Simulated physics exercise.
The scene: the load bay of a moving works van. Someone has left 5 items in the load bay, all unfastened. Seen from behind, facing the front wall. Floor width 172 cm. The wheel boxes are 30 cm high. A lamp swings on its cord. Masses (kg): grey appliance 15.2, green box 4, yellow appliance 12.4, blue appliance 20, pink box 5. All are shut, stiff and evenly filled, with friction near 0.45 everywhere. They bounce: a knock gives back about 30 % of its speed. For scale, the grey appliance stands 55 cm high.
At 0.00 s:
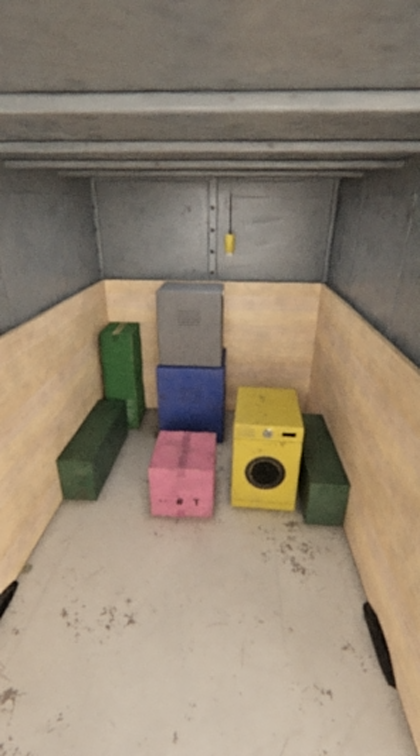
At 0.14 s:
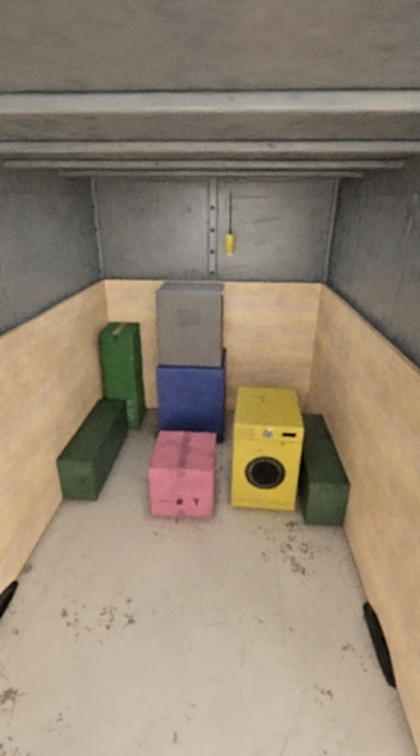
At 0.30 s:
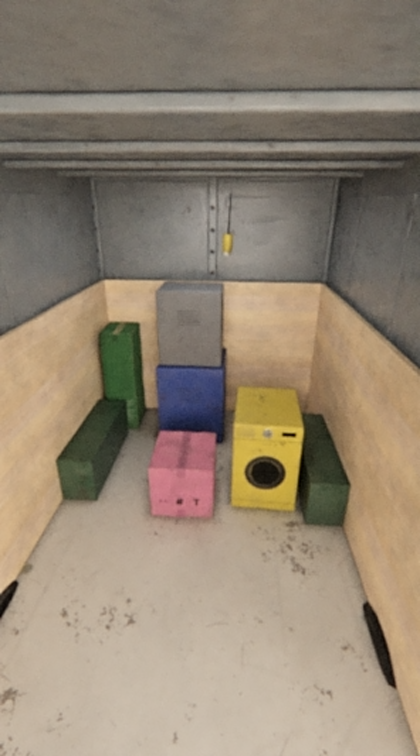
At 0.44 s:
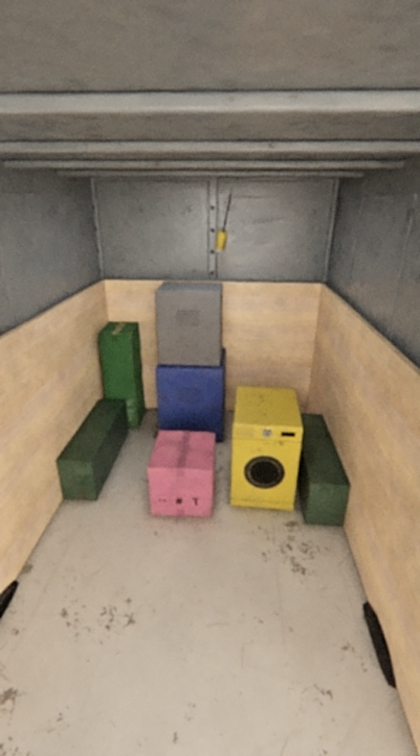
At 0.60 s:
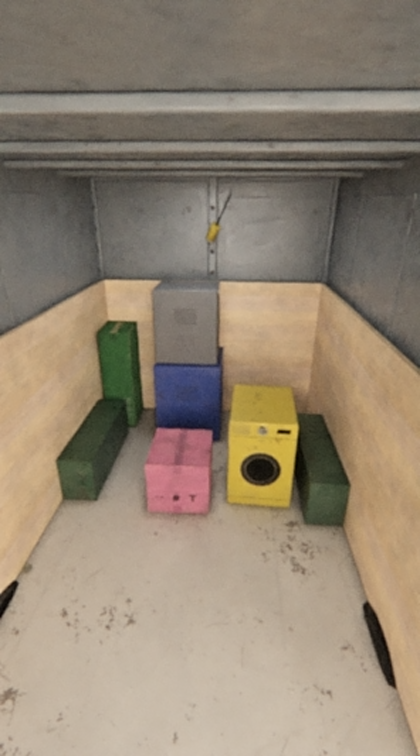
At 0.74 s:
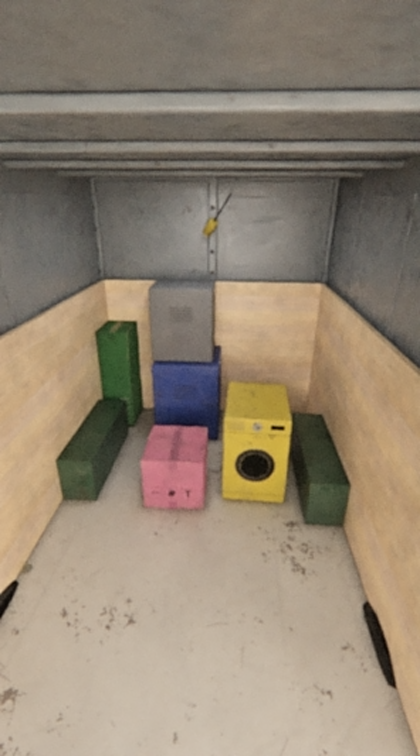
The hanging yellow lamp swings left, then the boxes and appliances slide slightly left.
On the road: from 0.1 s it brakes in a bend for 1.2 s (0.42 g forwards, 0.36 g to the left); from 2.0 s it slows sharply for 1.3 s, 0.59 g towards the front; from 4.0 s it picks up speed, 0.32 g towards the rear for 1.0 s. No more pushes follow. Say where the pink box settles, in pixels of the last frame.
It ends at about (151, 433).
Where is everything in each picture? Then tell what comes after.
The first picture shows smooth; pink box (185, 472); grey appliance (192, 324).
The second picture shows load feels 0.07 g forwards, 0.06 g left; yellow appliance (265, 446); blue appliance (194, 393).
The third picture shows load feels 0.34 g forwards, 0.29 g left; grey appliance (192, 324); green box (125, 376).
The fourth picture shows load feels 0.42 g forwards, 0.36 g left; yellow appliance (264, 445); blue appliance (193, 393).
The fifth picture shows load feels 0.42 g forwards, 0.36 g left; grey appliance (188, 322) slid 5 cm; green box (122, 374) slid 4 cm.
The sixth picture shows load feels 0.42 g forwards, 0.36 g left; pink box (177, 465) slid 9 cm; yellow appliance (255, 439) slid 9 cm.
After 0.94 s, load feels 0.42 g forwards, 0.36 g left; pink box slid 20 cm near (168, 457); yellow appliance slid 20 cm; grey appliance slid 18 cm.
After 1.24 s, load feels 0.10 g forwards, 0.09 g left; pink box slid 41 cm near (152, 443); yellow appliance slid 32 cm; grey appliance slid 19 cm.
At rest (5.5 s), not toppled but over 15 cm from the start, grey appliance, yellow appliance and pink box; the other 2 in place, give or take 15 cm. Seen from the same camera at the end, pink box near (151, 433).
